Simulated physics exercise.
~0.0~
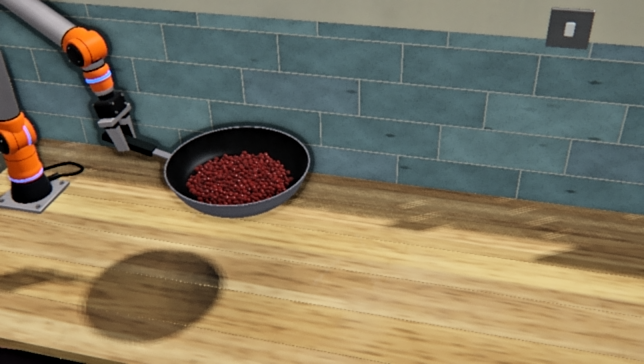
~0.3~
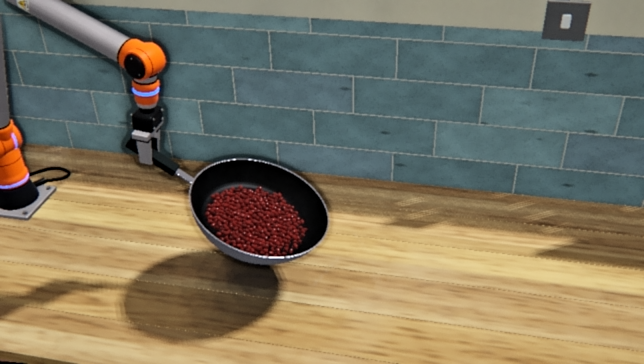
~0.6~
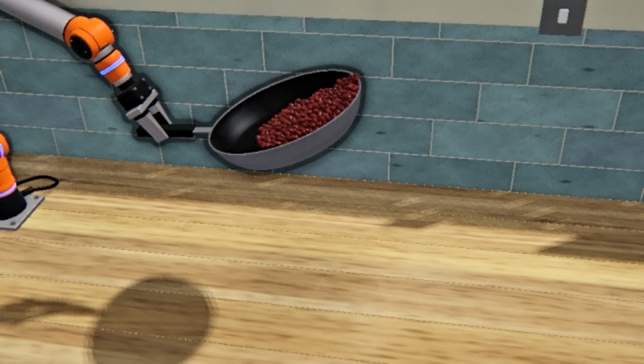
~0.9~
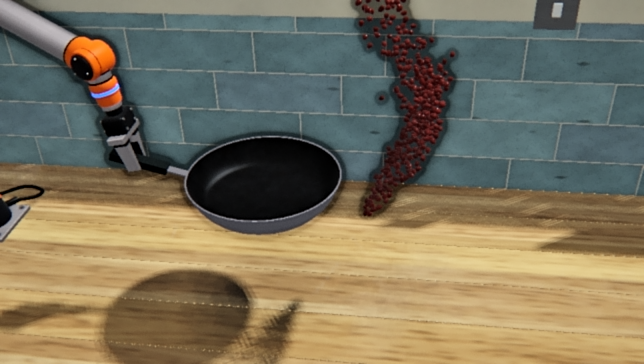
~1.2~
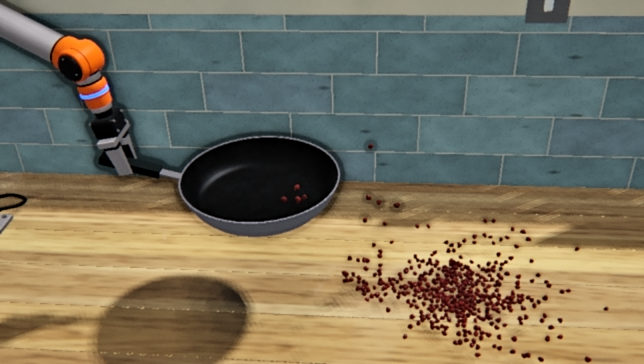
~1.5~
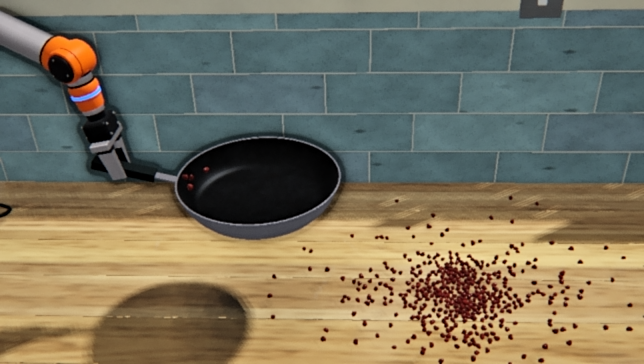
A robot arm dipped a black frying pan of dark red beans, then swung it up and tossed them into the air, but nearly all missed the pan and scattered across the wooden counter to its right, leaving only a few inside.
